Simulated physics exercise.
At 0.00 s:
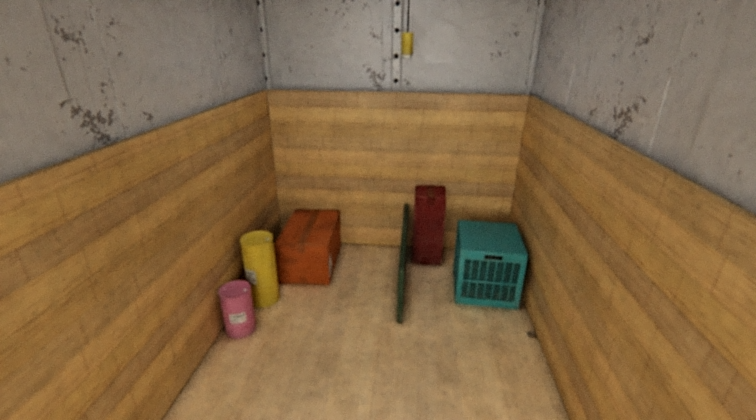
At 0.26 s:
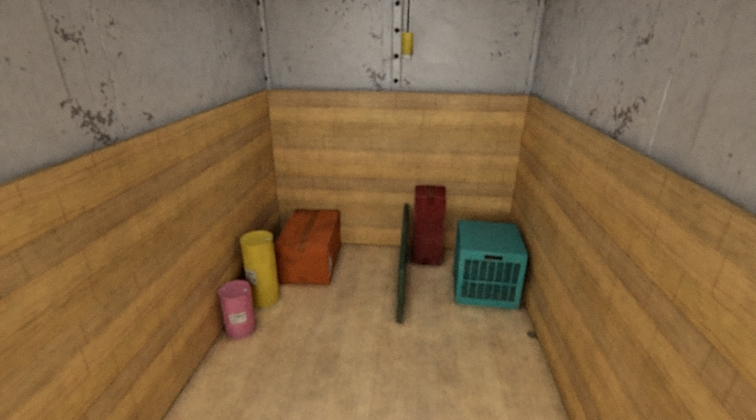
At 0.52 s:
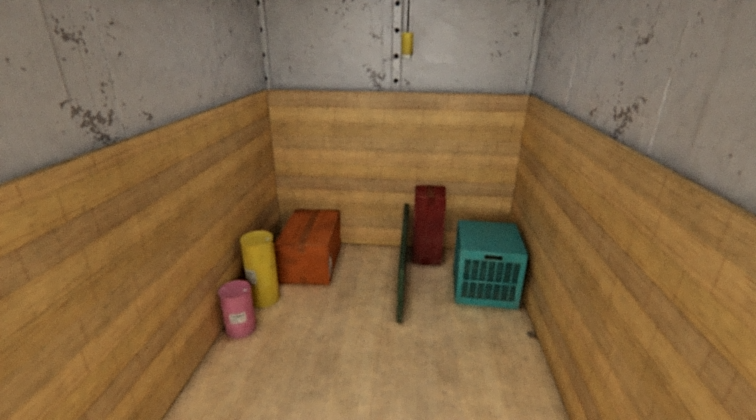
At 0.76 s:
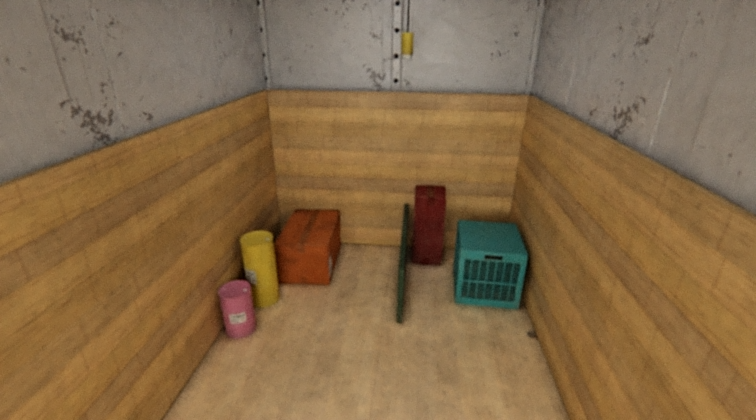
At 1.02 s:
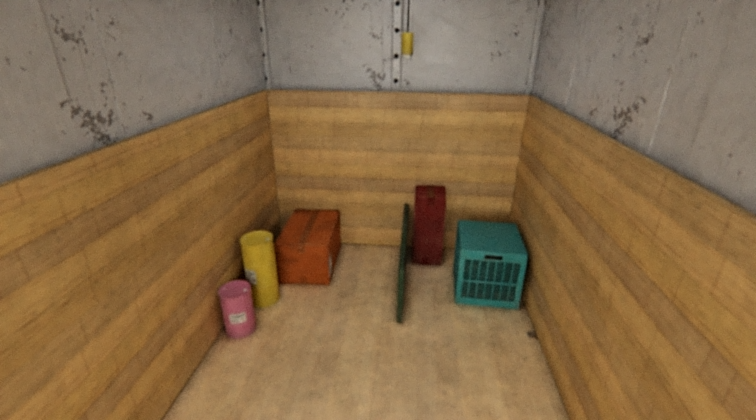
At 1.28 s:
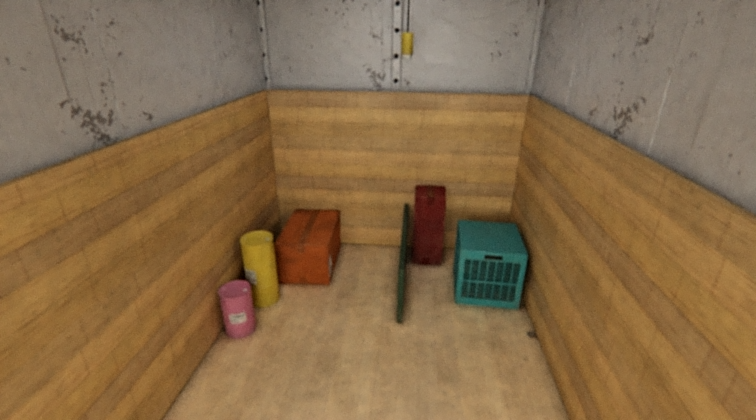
The load bay of a delivery van, with wood-panelled lower walls and scuffed grey metal above, is seen from the rear towards the bulkhead. A pink canister, a yellow canister and an orange box sit on the left, a low dark green board stands near the middle beside an upright red box, and a turquoise chest is on the right. Nothing visibly moves, and the camera stays still.
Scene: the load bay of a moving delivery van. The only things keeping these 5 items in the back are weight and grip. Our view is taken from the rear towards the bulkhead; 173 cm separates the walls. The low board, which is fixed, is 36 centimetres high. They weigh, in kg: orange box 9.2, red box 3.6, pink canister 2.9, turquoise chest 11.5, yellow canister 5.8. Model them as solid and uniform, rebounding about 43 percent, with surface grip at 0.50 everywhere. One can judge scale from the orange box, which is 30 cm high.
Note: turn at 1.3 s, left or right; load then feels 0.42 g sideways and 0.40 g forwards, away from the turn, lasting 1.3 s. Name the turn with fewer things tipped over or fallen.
I'd swing right.
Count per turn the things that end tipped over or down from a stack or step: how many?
Steering left costs 1, steering right costs 0.
Turning left. Around 1.88 s, force 0.40 g forwards, 0.42 g right; red box shifted 5 cm near (434, 223); orange box shifted 5 cm near (317, 243); yellow canister at 23° to upright.
Around 2.28 s, force 0.40 g forwards, 0.42 g right; red box shifted 6 cm near (436, 223); orange box shifted 8 cm near (321, 242); yellow canister on its side.
Around 2.58 s, no push; orange box shifted 8 cm near (322, 242); red box shifted 6 cm near (435, 223); yellow canister on its side.
Finally (3.6 s), on their side or leaning hard in the back, yellow canister; not toppled but over 15 cm from the start, pink canister; the other 3 still in place (within 15 cm). Final places as that camera would see them, orange box near (322, 242), red box near (435, 223).
Turning right instead, nothing is lost, 0 of 5 in all.
